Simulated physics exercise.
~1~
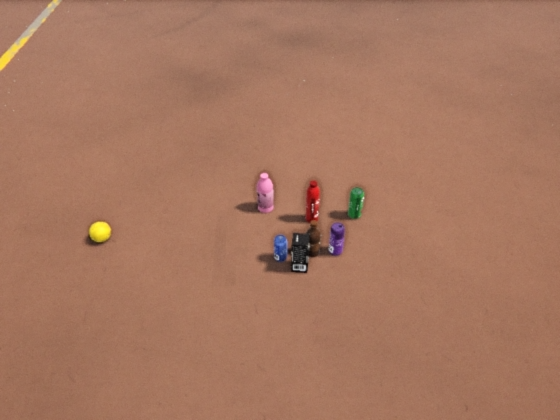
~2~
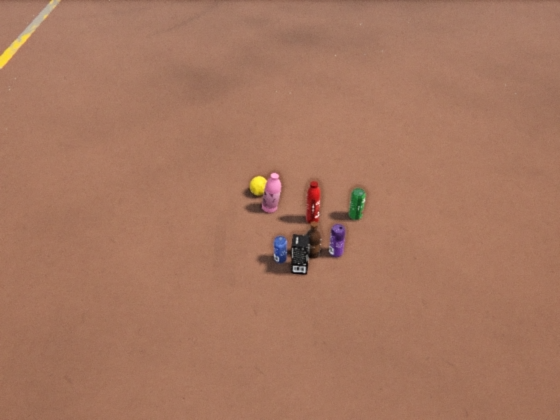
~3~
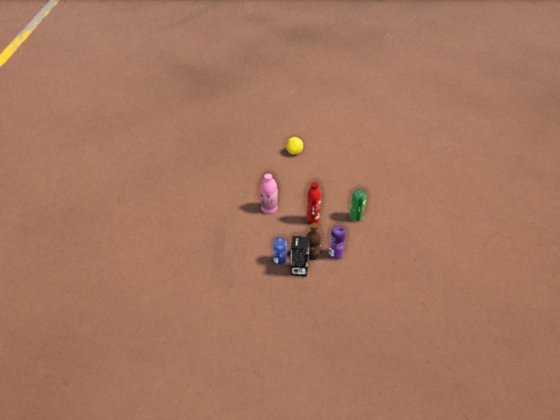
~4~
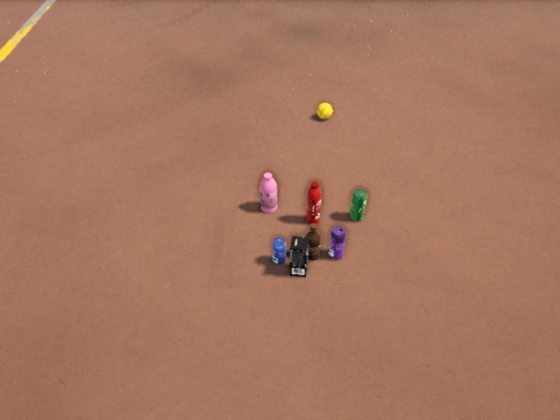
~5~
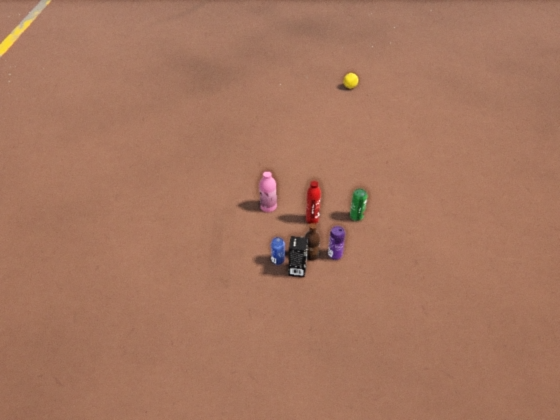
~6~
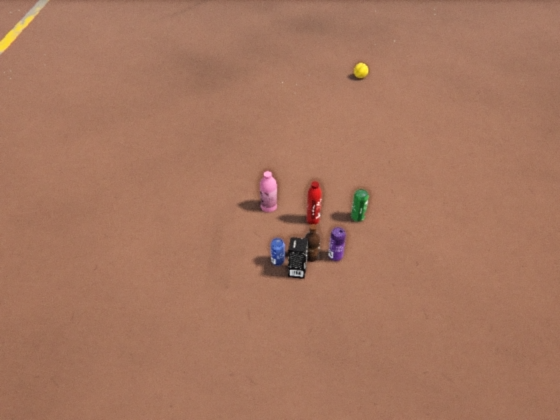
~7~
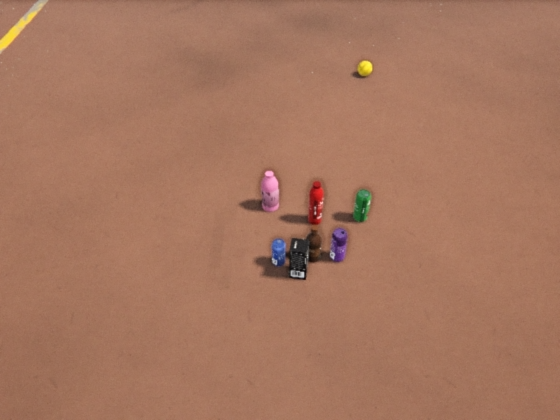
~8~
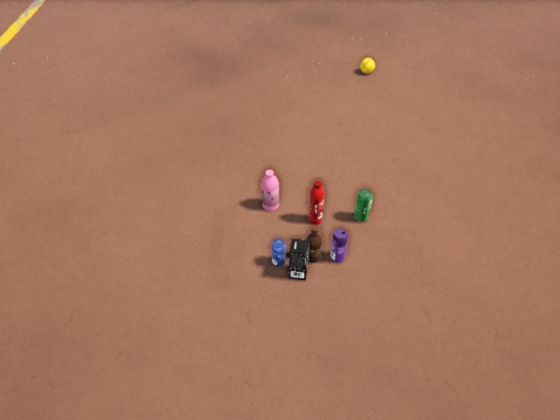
A pink bottle stands at the left of a small group of bottles and cans on a flat reddish-brown floor, seen from above, with a yellow line crossing the top left corner. A red bottle and a green can stand to its right, and a blue can, a black carton, a brown bottle and a purple can cluster just below. A yellow ball travels in from the left and reaches the pink bottle, which shifts slightly but stays upright. The ball carries on up and right, slows beyond the group and ends near the top, with everything still standing.
